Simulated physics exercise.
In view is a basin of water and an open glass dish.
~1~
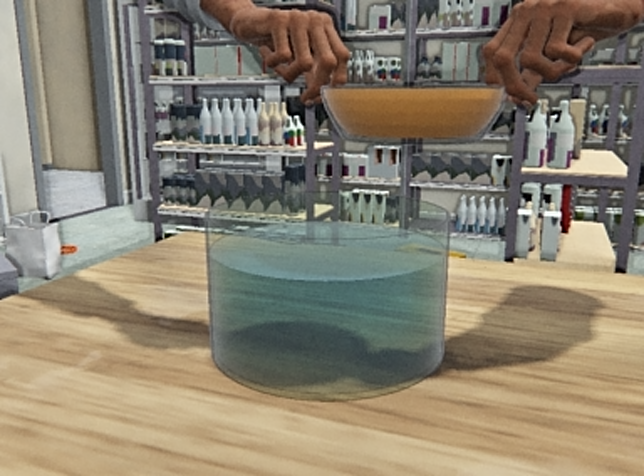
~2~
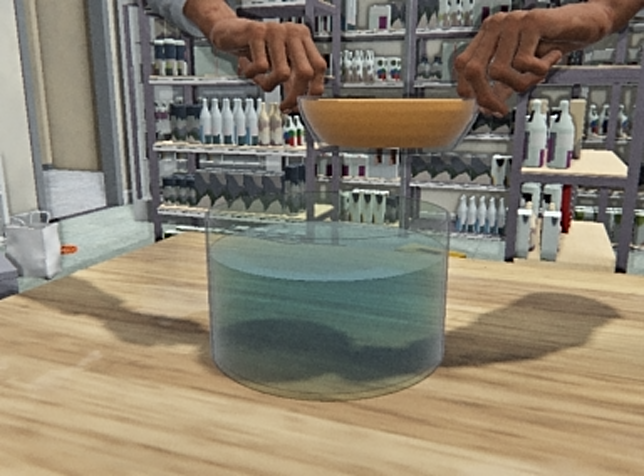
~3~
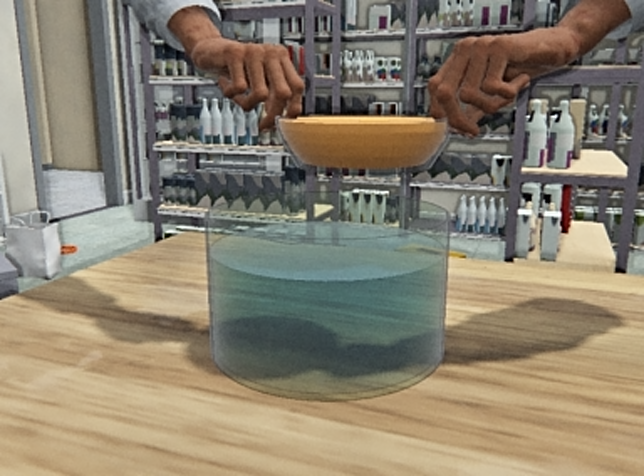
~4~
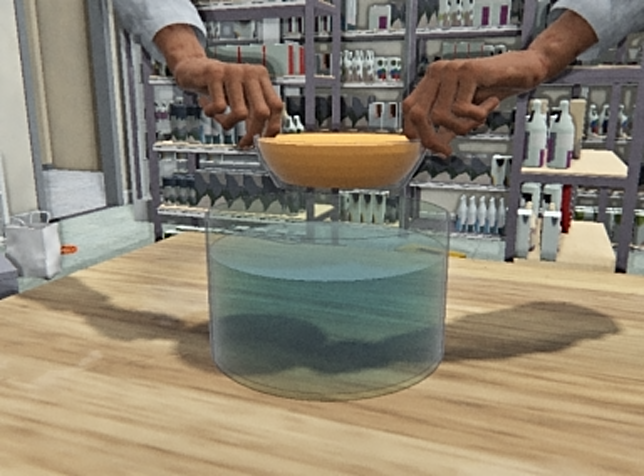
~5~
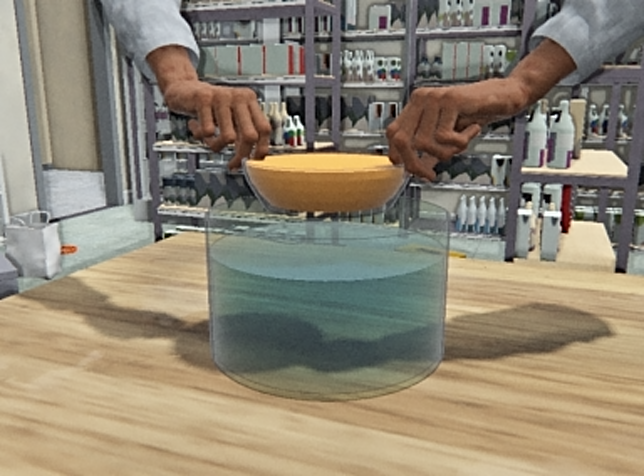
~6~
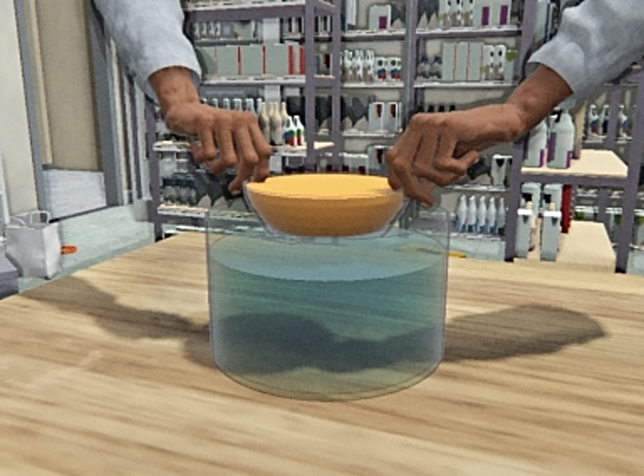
The video shows two hands holding a glass dish nearly full of an orange substance above a clear basin of water on a wooden table, then moving it left and lowering it until it is just over the water.
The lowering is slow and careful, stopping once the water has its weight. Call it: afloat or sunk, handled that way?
Sunk.
Soon after, the dish dips into the water.
Later, water pours in over its rim.
In the end, the dish lies on the bottom.
